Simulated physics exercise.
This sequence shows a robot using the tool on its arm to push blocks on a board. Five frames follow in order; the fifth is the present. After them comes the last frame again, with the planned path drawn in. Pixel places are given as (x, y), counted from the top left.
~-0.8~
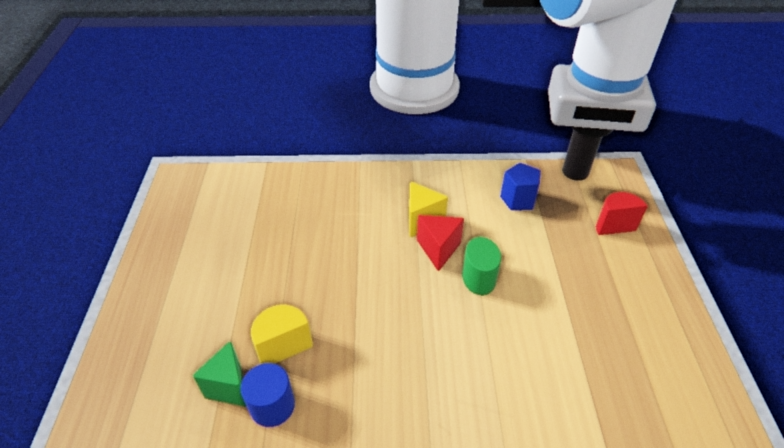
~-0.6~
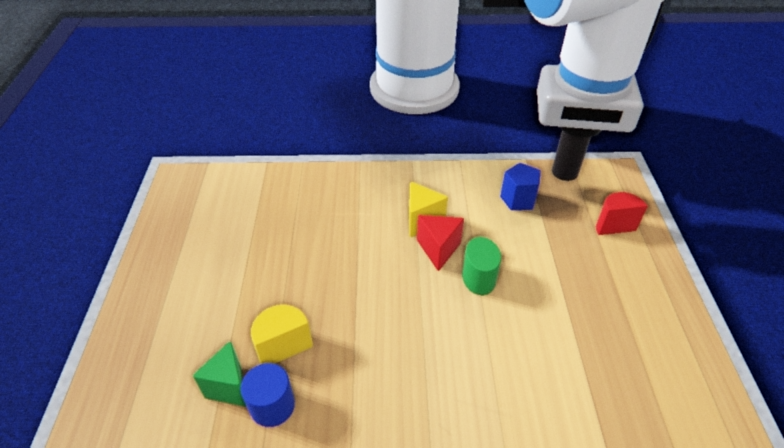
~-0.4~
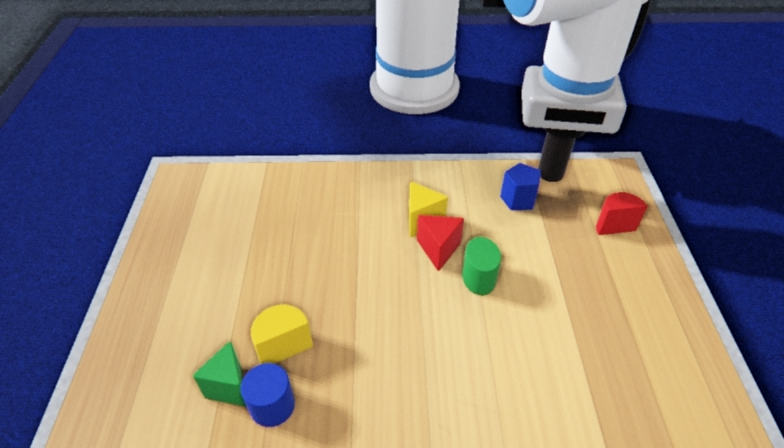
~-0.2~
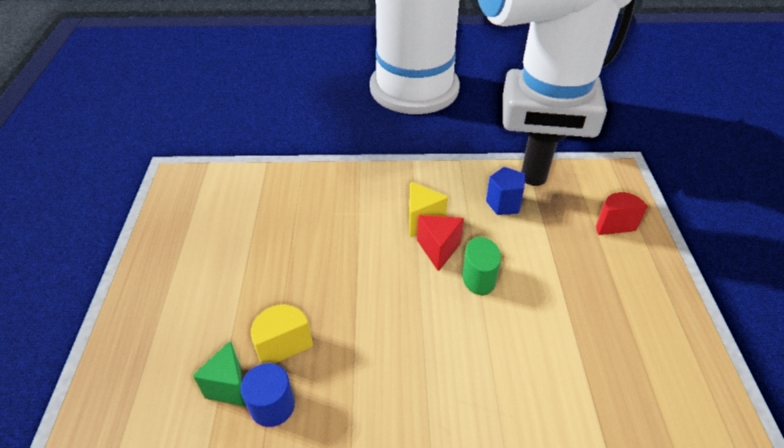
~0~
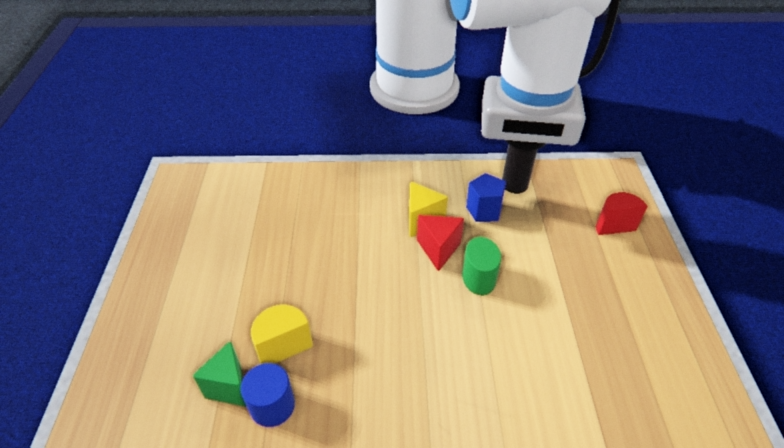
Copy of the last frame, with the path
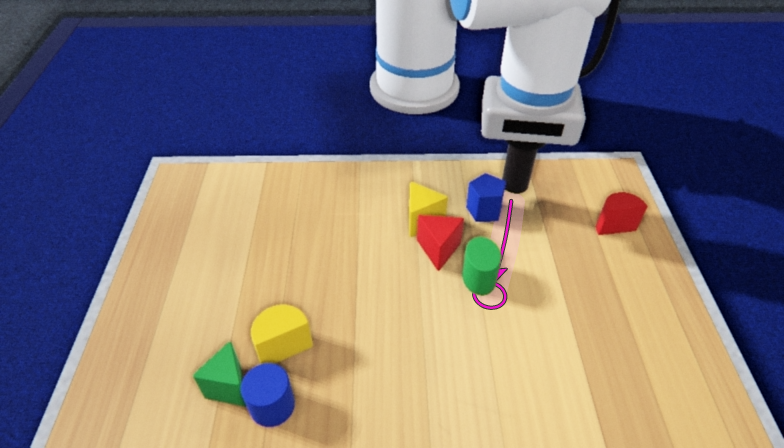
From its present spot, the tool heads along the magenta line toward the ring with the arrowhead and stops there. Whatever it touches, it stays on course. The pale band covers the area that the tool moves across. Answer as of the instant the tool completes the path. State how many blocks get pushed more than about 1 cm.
Two blocks, no more.
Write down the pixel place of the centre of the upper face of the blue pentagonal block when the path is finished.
So, by the moment the path ends, you'll find the top centre of the blue pentagonal block at (482, 198).
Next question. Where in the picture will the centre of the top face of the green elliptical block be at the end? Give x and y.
The answer is (461, 282).
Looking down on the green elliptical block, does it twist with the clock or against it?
My answer: Clockwise.
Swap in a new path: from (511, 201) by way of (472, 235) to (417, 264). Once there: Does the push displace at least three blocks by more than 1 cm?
Short answer: Yes.
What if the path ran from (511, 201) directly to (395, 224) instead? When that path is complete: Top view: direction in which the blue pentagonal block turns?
It twists against the clock when seen from above.
The drawn path runs from (511, 201) over (507, 230) and (500, 261) to (490, 295).
The first path, step by step. One third of the way, tool (511, 214); blue pentagonal block (482, 198), turned 75° clockwise.
Two thirds of the way, tool (503, 245); blue pentagonal block (482, 198), turned 75° clockwise.
At the end, tool (493, 280); red triangle not moved; green elliptical block (461, 282), turned 35° clockwise; blue pentagonal block (482, 198), turned 75° clockwise.
